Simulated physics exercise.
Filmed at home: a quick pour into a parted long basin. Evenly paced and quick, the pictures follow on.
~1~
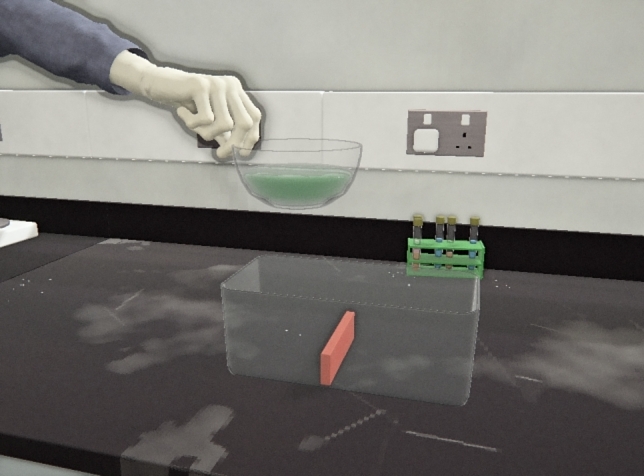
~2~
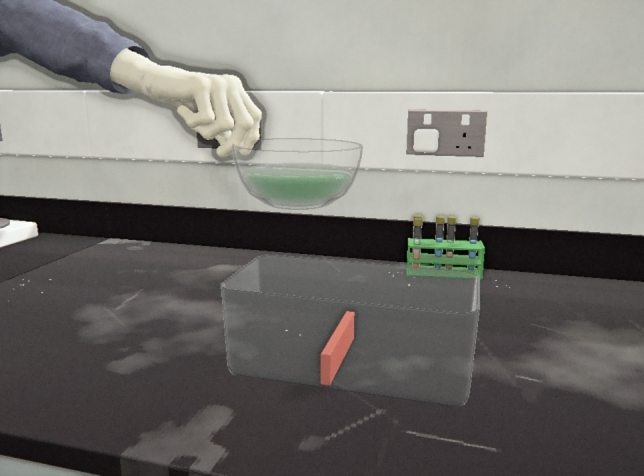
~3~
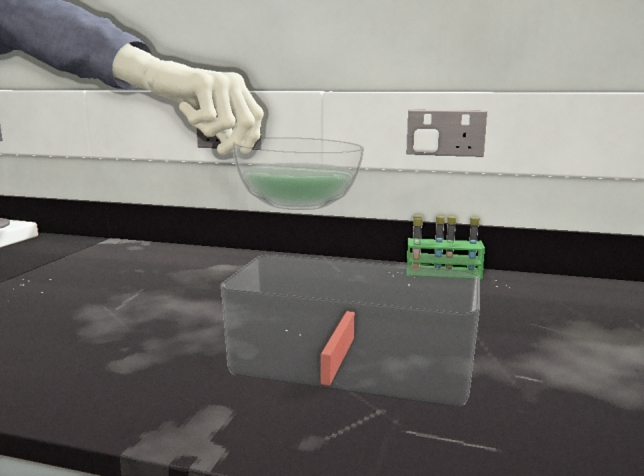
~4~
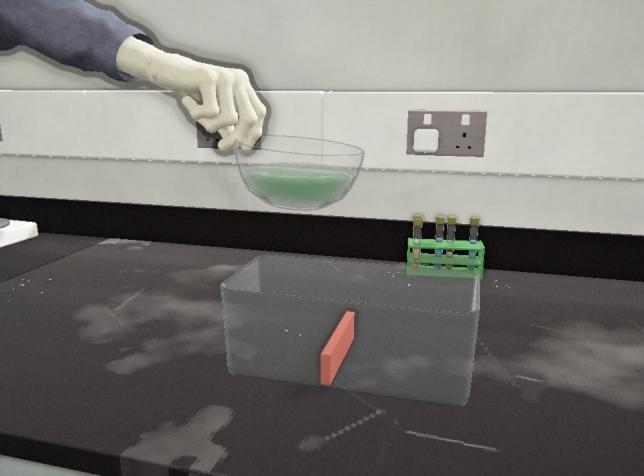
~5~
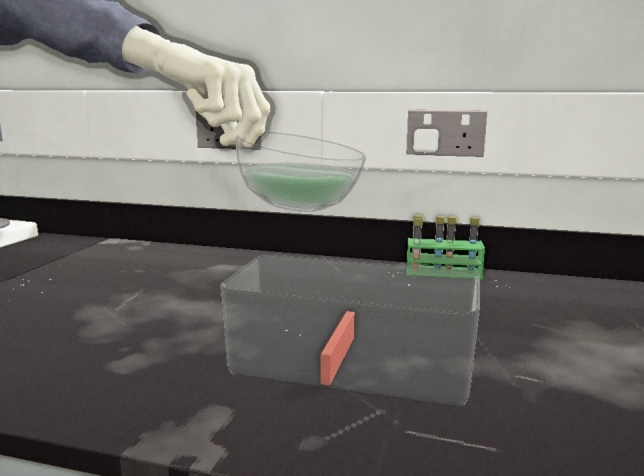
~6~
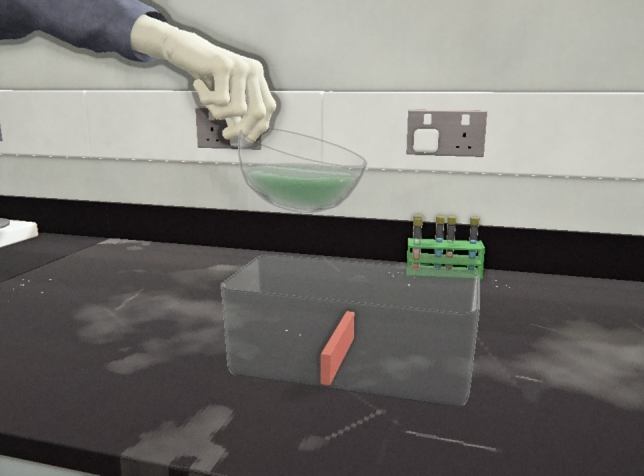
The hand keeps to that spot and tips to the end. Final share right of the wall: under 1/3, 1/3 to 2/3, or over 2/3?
Over 2/3.
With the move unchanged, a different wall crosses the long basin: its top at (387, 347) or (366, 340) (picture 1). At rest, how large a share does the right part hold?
Note: Roughly 50 % in case one, 75 % in case two.
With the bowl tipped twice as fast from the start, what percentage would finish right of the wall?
Roughly 80 percent.
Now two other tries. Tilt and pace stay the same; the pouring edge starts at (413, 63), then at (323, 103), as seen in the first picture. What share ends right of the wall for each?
About 75 and 75 per cent.
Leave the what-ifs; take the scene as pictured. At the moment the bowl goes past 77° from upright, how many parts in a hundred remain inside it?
Remaining share, estimated: 40 %.
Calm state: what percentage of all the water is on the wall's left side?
That works out near 5 in every hundred.
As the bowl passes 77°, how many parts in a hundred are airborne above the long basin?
It works out to about 35 percent.
A moment on, the bowl is tipped on its side and 41 per cent is still to pour, 0 is left of the wall and 23 right of it.
Next, the bowl is tipped right over and 0 per cent is still to pour, 6 is left of the wall and 91 right of it.
Then the bowl is tipped right over and 0 per cent is still to pour, 6 is left of the wall and 93 right of it.
Later the bowl is tipped right over and 0 per cent is still to pour, 6 is left of the wall and 93 right of it.
Finally, 6 per cent lies left of the wall, 93 right of it and 1 outside.
